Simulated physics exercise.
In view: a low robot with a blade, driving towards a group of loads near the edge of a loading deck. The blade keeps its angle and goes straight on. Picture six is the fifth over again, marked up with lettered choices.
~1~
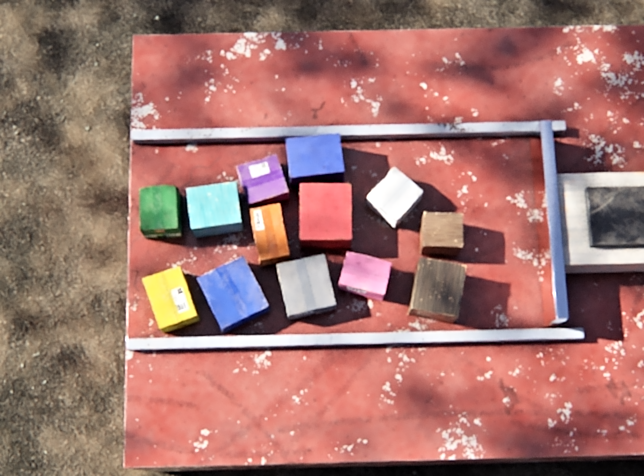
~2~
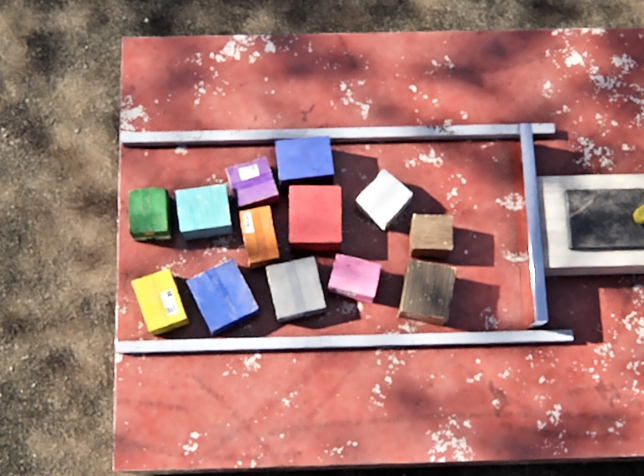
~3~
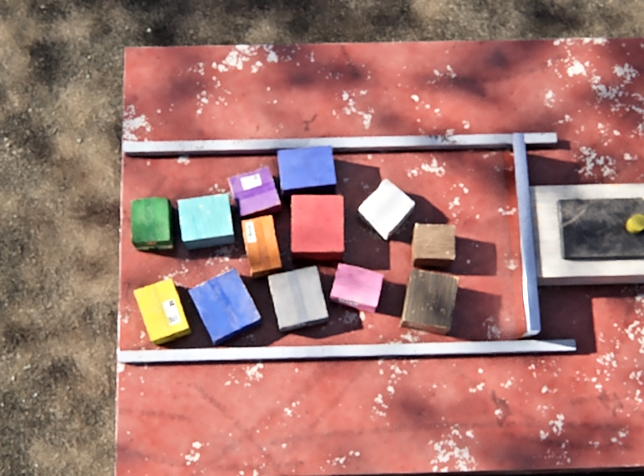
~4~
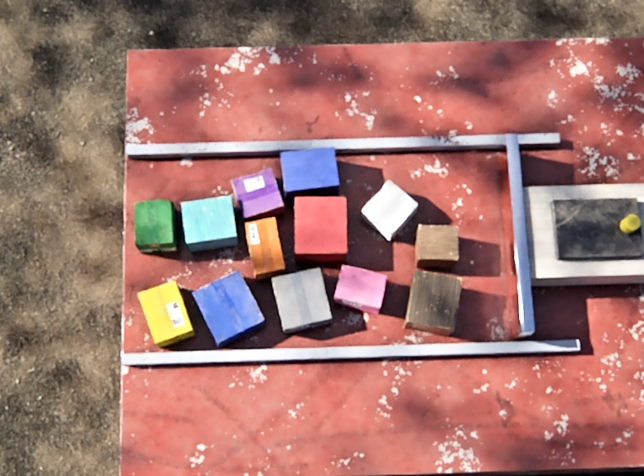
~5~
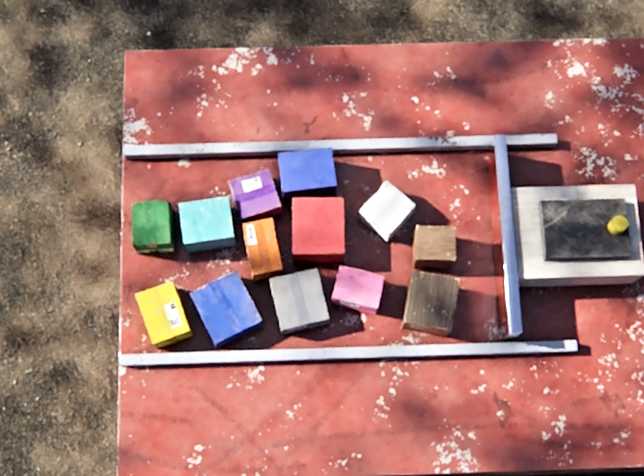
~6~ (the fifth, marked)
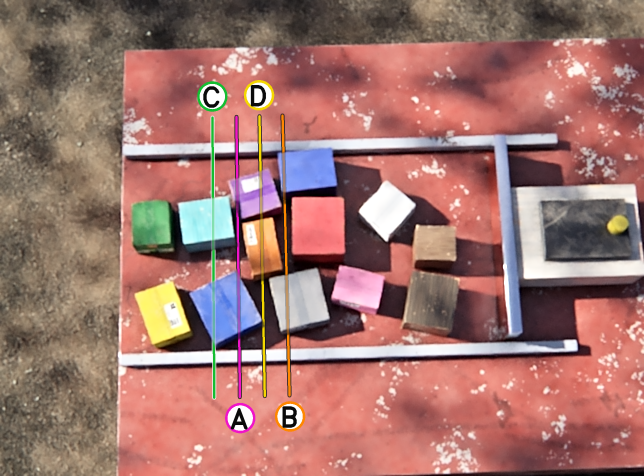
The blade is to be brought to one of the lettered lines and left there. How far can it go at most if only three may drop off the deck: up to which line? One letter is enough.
B is the last line within the limit.
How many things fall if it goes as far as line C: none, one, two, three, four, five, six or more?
In all, six or more.
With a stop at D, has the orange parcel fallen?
No.
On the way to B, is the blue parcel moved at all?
Yes.
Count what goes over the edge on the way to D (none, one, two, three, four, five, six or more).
By then, four.
On the marked copy, A at (238, 252); B at (286, 251); C at (213, 253); D at (262, 251).
With B. Early on, robot (500, 231); black crate (400, 308); pink parcel (351, 291).
Further on, robot (422, 234); yellow parcel (130, 313); green box (143, 230).
At the end, robot (362, 235); green box over the edge; yellow parcel over the edge; two fallen.
As for the rest, A drops four; C drops seven; D drops four.
